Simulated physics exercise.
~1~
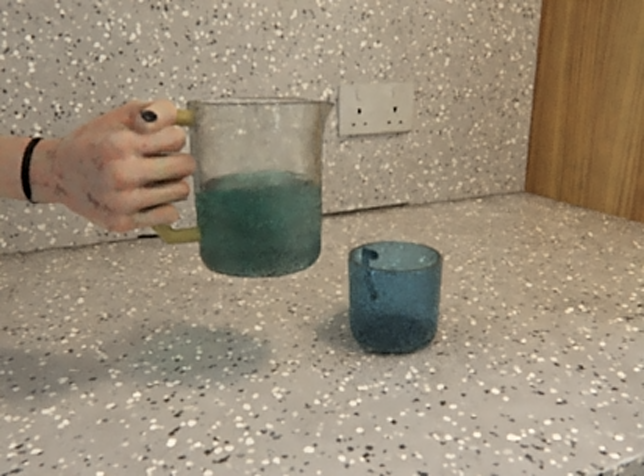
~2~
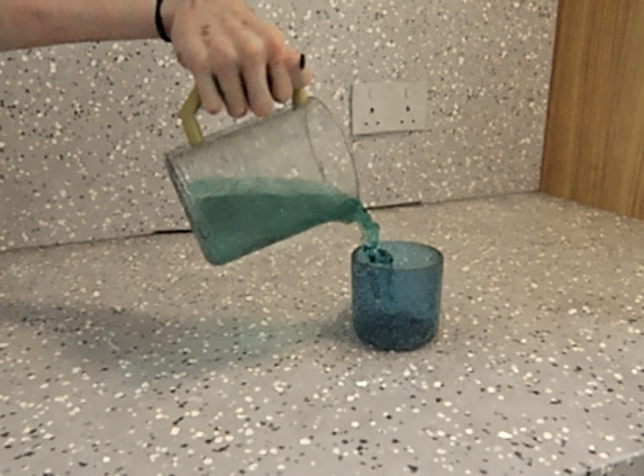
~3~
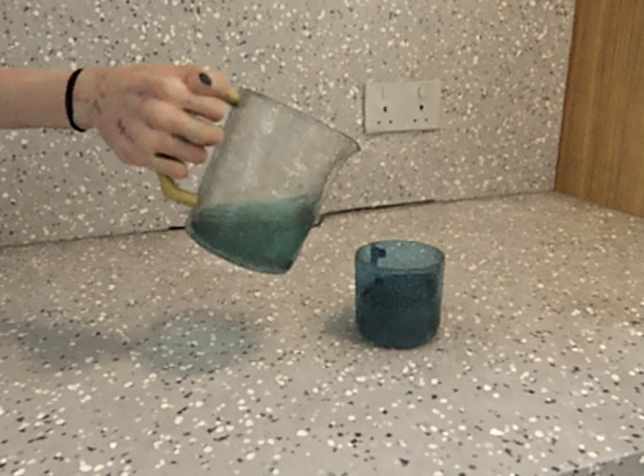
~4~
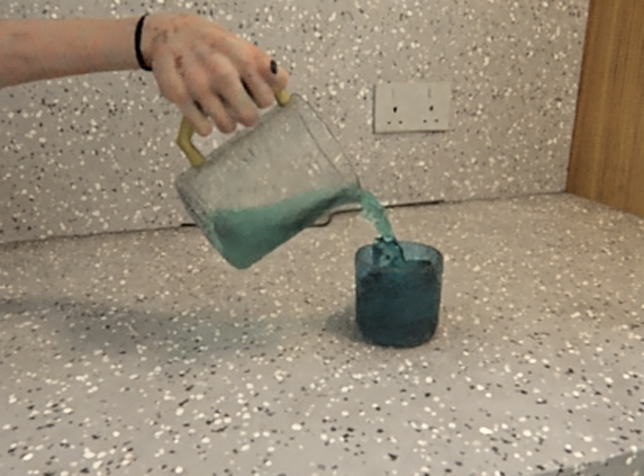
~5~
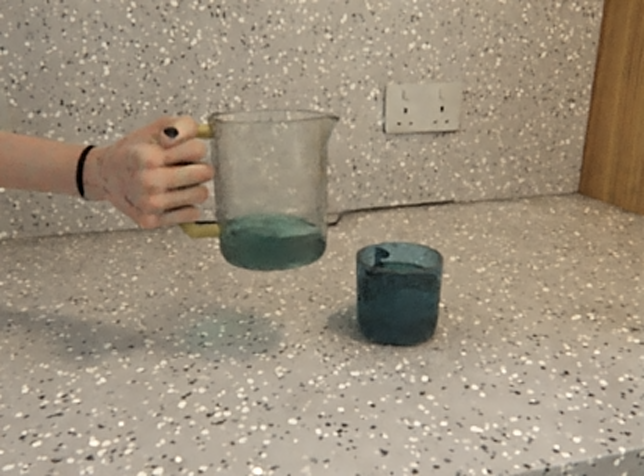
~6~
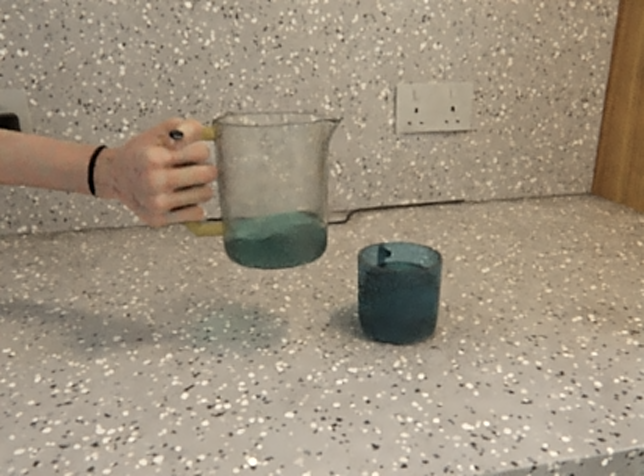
To begin with, a hand with a black band at the wrist holds a clear jug of green-blue water upright, to the left of a blue glass mug on a speckled counter. The hand tips the jug steeply to the right, and water streams into the mug. It then eases the jug back to a slight tilt, stopping the flow. The jug tips steeply again and a second stream falls into the mug. Finally, the hand holds the jug level with a shallow layer of water left, beside the much fuller mug, as the view drifts slightly.
